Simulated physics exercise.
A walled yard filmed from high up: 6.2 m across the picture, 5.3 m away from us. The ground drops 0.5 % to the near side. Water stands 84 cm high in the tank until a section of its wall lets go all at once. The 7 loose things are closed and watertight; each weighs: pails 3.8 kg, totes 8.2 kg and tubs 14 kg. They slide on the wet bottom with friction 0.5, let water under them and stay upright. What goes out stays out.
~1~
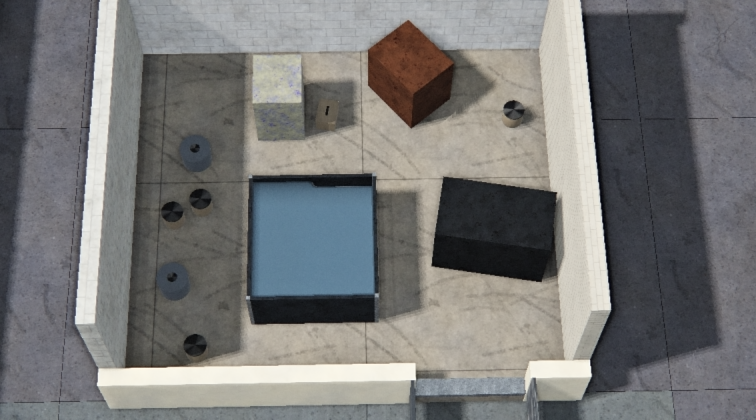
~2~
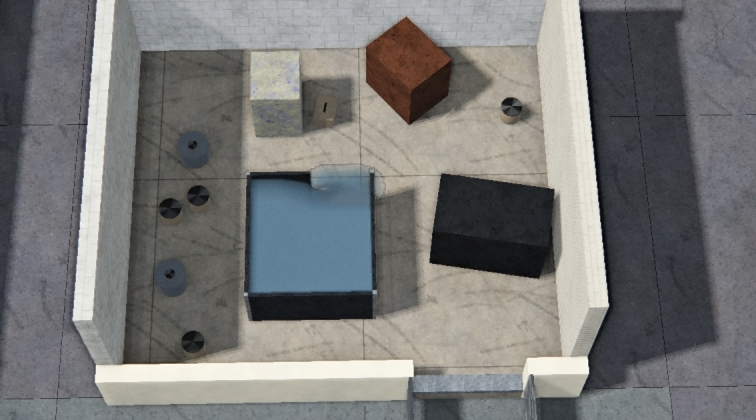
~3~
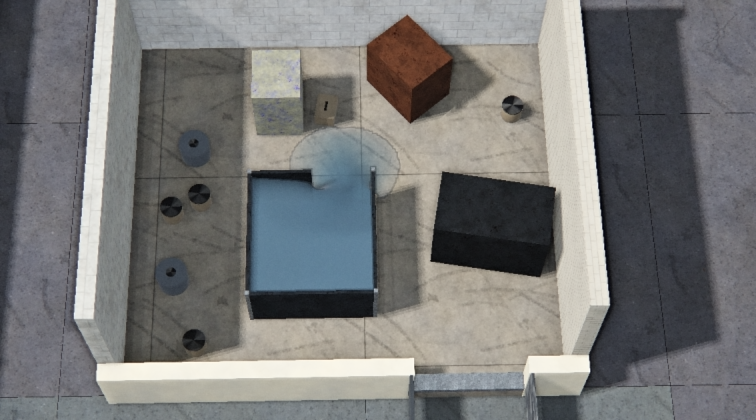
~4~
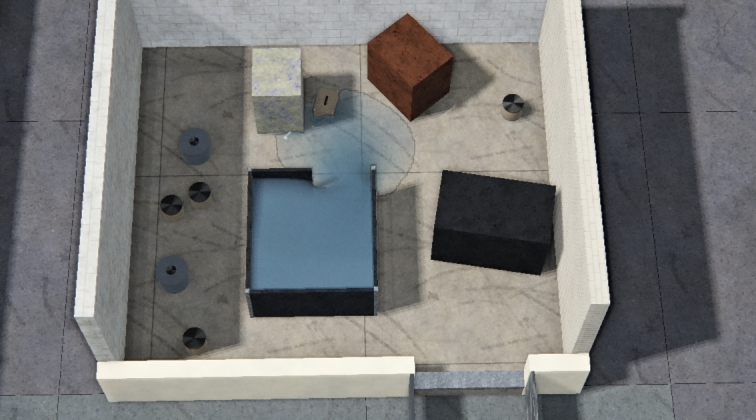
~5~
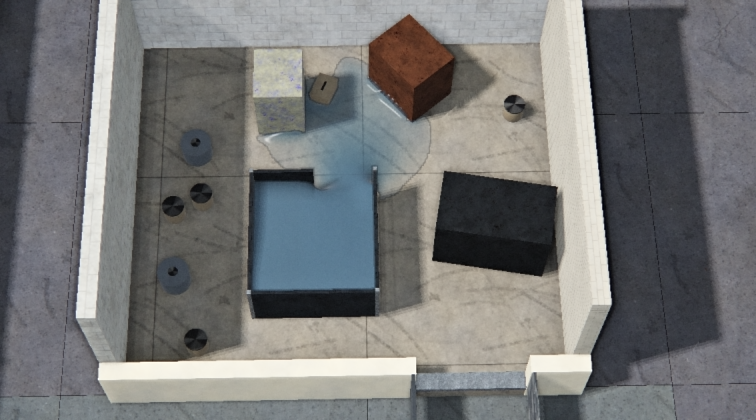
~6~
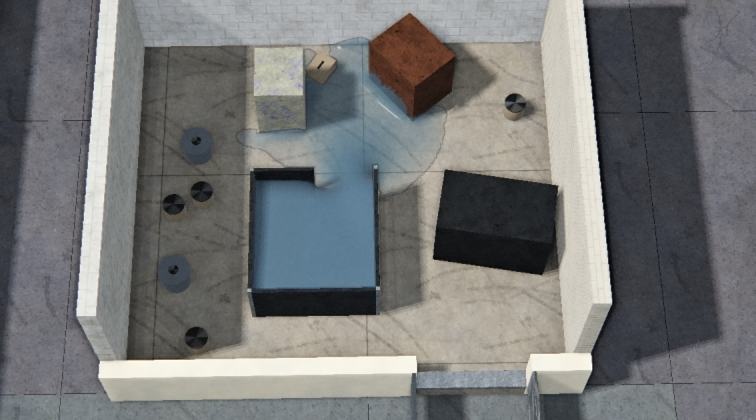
Water pours through a gap in the far wall of a blue-filled tank in a walled yard and spreads across the floor around two blocks, pushing a small tan box a short way toward the back wall.
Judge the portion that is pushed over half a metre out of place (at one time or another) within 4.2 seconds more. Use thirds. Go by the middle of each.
That comes to two thirds or more.
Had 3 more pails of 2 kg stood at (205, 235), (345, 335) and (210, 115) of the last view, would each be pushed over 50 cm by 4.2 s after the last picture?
In that order: More, under, more.
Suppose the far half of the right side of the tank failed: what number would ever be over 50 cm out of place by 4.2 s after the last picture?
In that case 2 of them.
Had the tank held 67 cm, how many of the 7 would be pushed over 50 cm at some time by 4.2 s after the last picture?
In that case 4 of them.
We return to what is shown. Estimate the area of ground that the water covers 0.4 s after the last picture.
Roughly 9.0 m2.
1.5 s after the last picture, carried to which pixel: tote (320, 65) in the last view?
Near (172, 118).
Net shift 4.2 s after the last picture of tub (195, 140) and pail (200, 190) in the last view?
In that order: 60 cm, 200 cm.
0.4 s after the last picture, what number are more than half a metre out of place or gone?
By then 1.
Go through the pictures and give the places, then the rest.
A tote at (327, 111) rests on the ground; a pail at (172, 211), on the bottom; 3.1 m2 under water; 0 of 7 have shifted, in the first picture.
A tote at (325, 108) rests on the ground; a pail at (170, 208), on the bottom; 3.7 m2 under water; 0 of 7 have shifted, in the second picture.
A tote at (326, 106), on the bottom; a pail at (171, 206), on the bottom; 4.6 m2 under water; 0 of 7 have shifted, in the third picture.
A tote at (326, 101), on the bottom, 6 cm from its start; a pail at (171, 205), on the bottom; water covers 5.6 m2; 1 of 7 have shifted, in the fourth picture.
A tote at (324, 86), on the bottom, 33 cm from its start; a pail at (173, 206), on the bottom; 6.5 m2 under water; 1 of 7 have shifted, in the fifth picture.
A tote at (321, 65), on the bottom, 67 cm from its start; a pail at (173, 204), on the bottom; 7.3 m2 under water; 1 of 7 have shifted, in the sixth picture.
Then, 0.4 s after the last picture 1 of 7 are over 50 cm from their spots; 1 afloat.
Then, 1.5 s after the last picture 1 of 7 are over 50 cm from their spots; 1 afloat.
Then, 2.8 s after the last picture 2 of 7 are over 50 cm from their spots; 1 afloat.
Then, 4.2 s after the last picture 6 of 7 are over 50 cm from their spots, and 6 have been at some point; 3 afloat.
